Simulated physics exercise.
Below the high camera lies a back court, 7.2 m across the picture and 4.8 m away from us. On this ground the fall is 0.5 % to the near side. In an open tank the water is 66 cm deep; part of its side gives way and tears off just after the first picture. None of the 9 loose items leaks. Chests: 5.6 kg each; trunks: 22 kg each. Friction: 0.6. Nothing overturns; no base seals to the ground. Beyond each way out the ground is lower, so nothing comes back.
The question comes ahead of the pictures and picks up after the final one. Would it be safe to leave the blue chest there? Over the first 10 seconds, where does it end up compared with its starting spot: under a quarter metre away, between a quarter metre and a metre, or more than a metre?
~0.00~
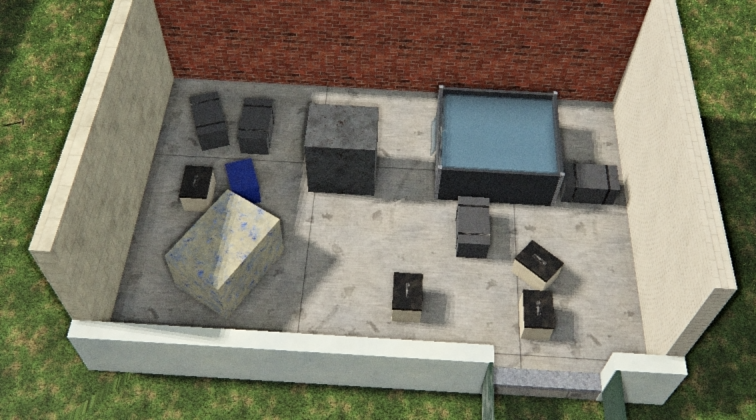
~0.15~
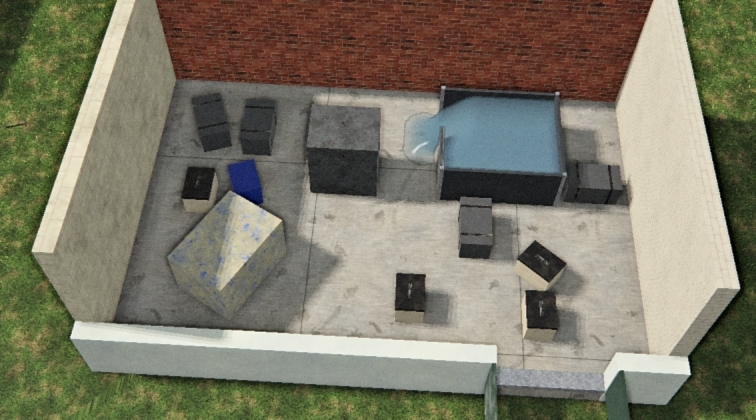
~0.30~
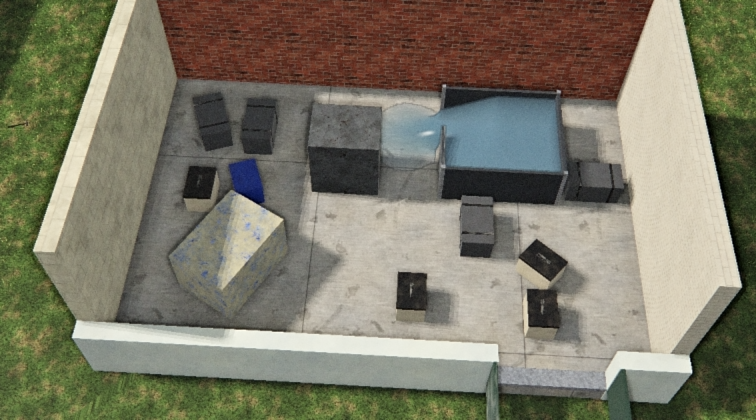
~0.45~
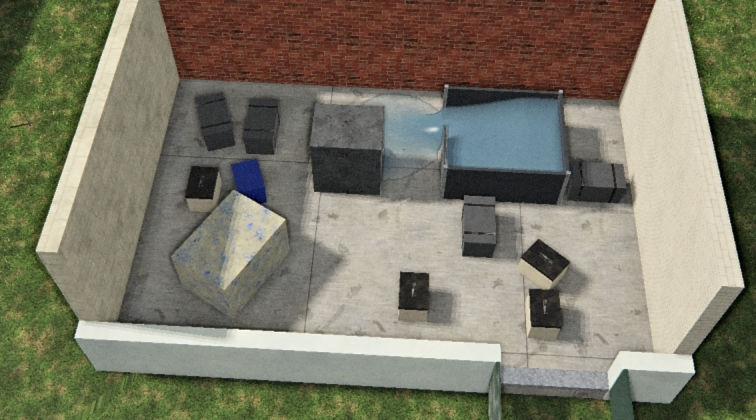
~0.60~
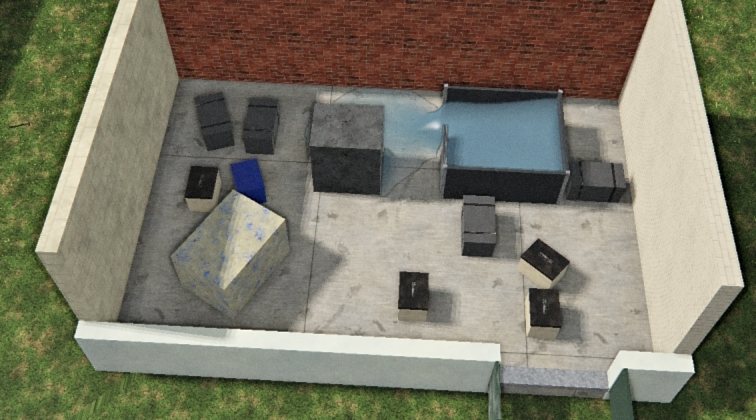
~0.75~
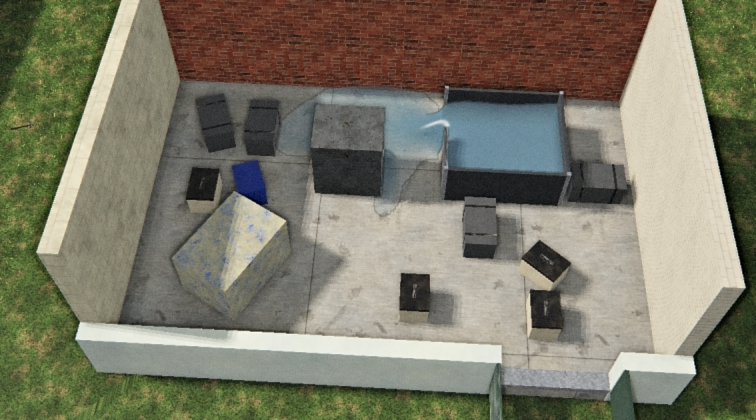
It is set to wind up a long distance off.
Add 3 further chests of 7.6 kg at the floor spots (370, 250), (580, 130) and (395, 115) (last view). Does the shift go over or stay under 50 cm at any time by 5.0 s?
In sequence: Stays within; stays within; goes beyond.
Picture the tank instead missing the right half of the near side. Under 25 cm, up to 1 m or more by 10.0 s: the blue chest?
Result: Blue chest essentially stationary.
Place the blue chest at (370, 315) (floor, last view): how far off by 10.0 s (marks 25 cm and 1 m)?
Outcome: It is taken a long way.
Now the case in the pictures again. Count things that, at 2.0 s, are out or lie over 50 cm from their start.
The answer is 2.
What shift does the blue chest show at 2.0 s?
I'd put it at around 0 cm.
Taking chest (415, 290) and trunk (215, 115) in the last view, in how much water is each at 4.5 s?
2 and 11 cm.
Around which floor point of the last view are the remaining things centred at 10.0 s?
At about (429, 246).
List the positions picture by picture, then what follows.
In the first frame, the blue chest at (242, 175), on the bottom; 2.6 m2 under water; 0 of 9 have shifted.
In the second frame, the blue chest at (244, 176), on the bottom; water covers 3.1 m2; 0 of 9 have shifted.
In the third frame, the blue chest at (245, 175) rests on the ground; water covers 3.8 m2; 0 of 9 have shifted.
In the fourth frame, the blue chest at (248, 176), on the bottom; water covers 4.5 m2; 0 of 9 have shifted.
In the fifth frame, the blue chest at (247, 175), on the bottom; water covers 5.3 m2; 0 of 9 have shifted.
In the sixth frame, the blue chest at (248, 177) rests on the ground; 6.2 m2 under water; 0 of 9 have shifted.
After 2.0 s the blue chest is near (248, 178), 0.0 m from its start, aground; 0 of 9 are out; 1 afloat.
After 4.5 s the blue chest is near (293, 183), 0.7 m from its start, aground; 0 of 9 are out; 2 afloat.
After 7.0 s the blue chest is near (299, 184), 0.8 m from its start, aground; 0 of 9 are out; 3 afloat.
After 10.0 s the blue chest is near (327, 213), 1.3 m from its start, afloat; 0 of 9 are out; 4 afloat.
